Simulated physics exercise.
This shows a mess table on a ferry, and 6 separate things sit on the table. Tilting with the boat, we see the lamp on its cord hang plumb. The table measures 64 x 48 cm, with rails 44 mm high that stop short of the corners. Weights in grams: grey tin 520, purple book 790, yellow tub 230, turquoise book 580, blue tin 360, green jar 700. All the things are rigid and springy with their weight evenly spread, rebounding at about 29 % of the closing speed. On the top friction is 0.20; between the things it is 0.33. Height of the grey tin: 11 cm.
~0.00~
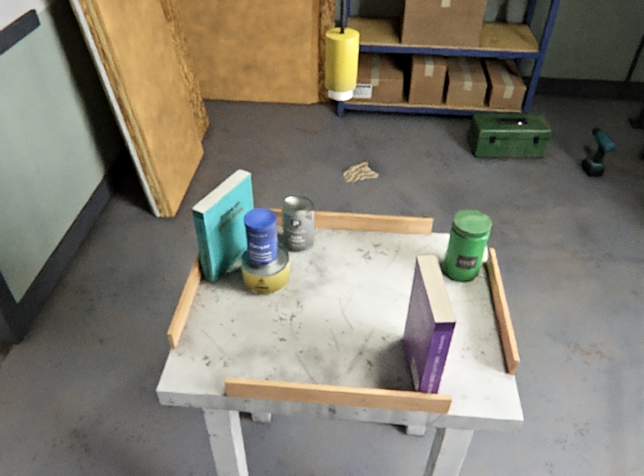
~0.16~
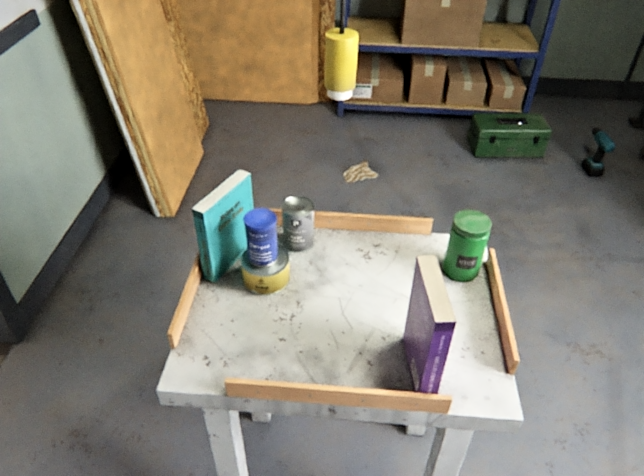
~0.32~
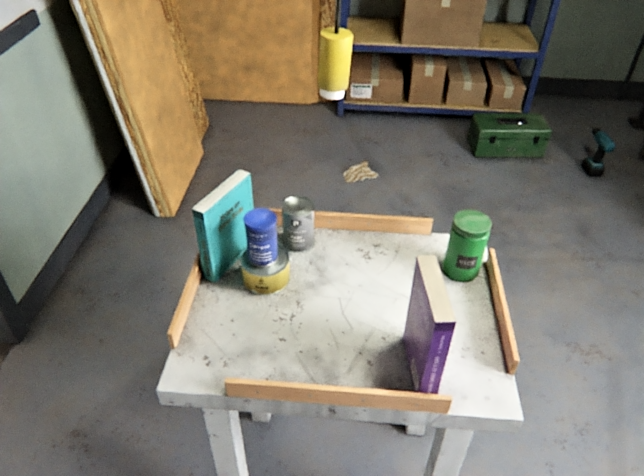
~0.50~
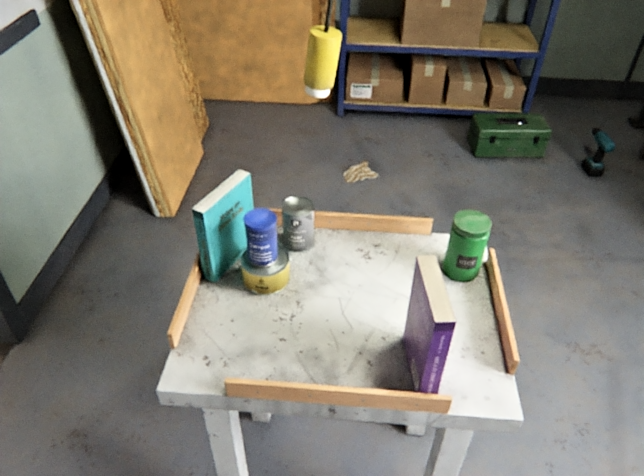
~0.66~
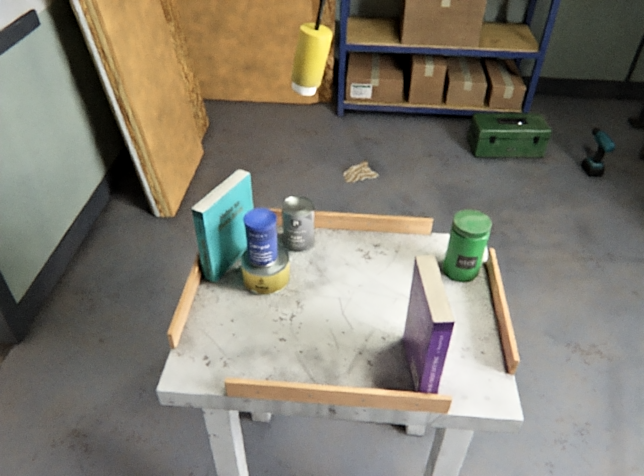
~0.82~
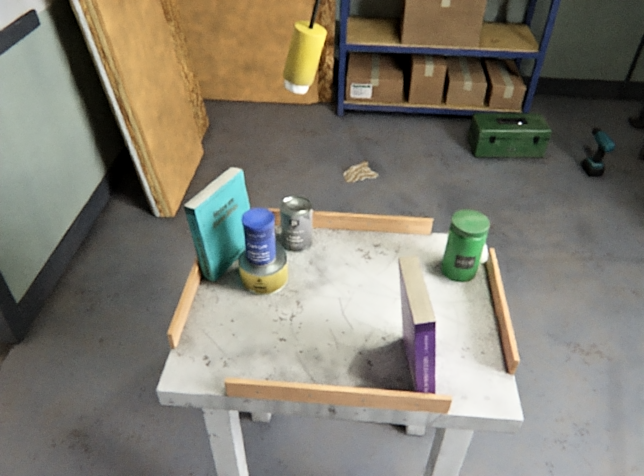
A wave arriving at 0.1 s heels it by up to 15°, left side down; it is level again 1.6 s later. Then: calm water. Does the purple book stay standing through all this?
Down.
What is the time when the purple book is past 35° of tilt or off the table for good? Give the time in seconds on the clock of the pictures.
Answer: Near 1.0 s.
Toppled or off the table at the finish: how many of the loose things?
Count: 2.
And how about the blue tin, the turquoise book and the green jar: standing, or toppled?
Well, the blue tin holds steady, the turquoise book tumbles down, and the green jar holds steady.
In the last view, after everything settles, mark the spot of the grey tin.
Roughly at (254, 222) in the last picture.
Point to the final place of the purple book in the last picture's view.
Near (256, 304).
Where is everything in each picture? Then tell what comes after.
The first frame shows boat level; purple book (426, 331); grey tin (298, 225).
The second frame shows boat level; turquoise book (227, 227); blue tin (262, 238).
The third frame shows heel 3°, left side down; green jar (466, 246); grey tin (298, 225).
The fourth frame shows heel 8°, left side down; yellow tub (266, 268); turquoise book (227, 226).
The fifth frame shows heel 12°, left side down; blue tin (262, 238); green jar (466, 246).
The sixth frame shows heel 15°, left side down; purple book (417, 331) tipped 8° against what carries it; grey tin (296, 225).
Around 1.12 s, heel 12°, left side down; turquoise book now off the table; purple book on its side near (331, 333); green jar shifted 5 cm.
Around 1.32 s, heel 7°, left side down; purple book on its side near (267, 307); green jar shifted 9 cm; grey tin shifted 9 cm.
Around 1.52 s, heel 2°, left side down; purple book on its side near (255, 304); green jar shifted 10 cm; grey tin shifted 10 cm.
Finally (2.5 s), off the table and tipped over, turquoise book; on their side or leaning hard on the table, purple book; not toppled but over 5 cm from the start, grey tin, yellow tub, blue tin and green jar. Final places as that camera would see them, purple book near (255, 304).
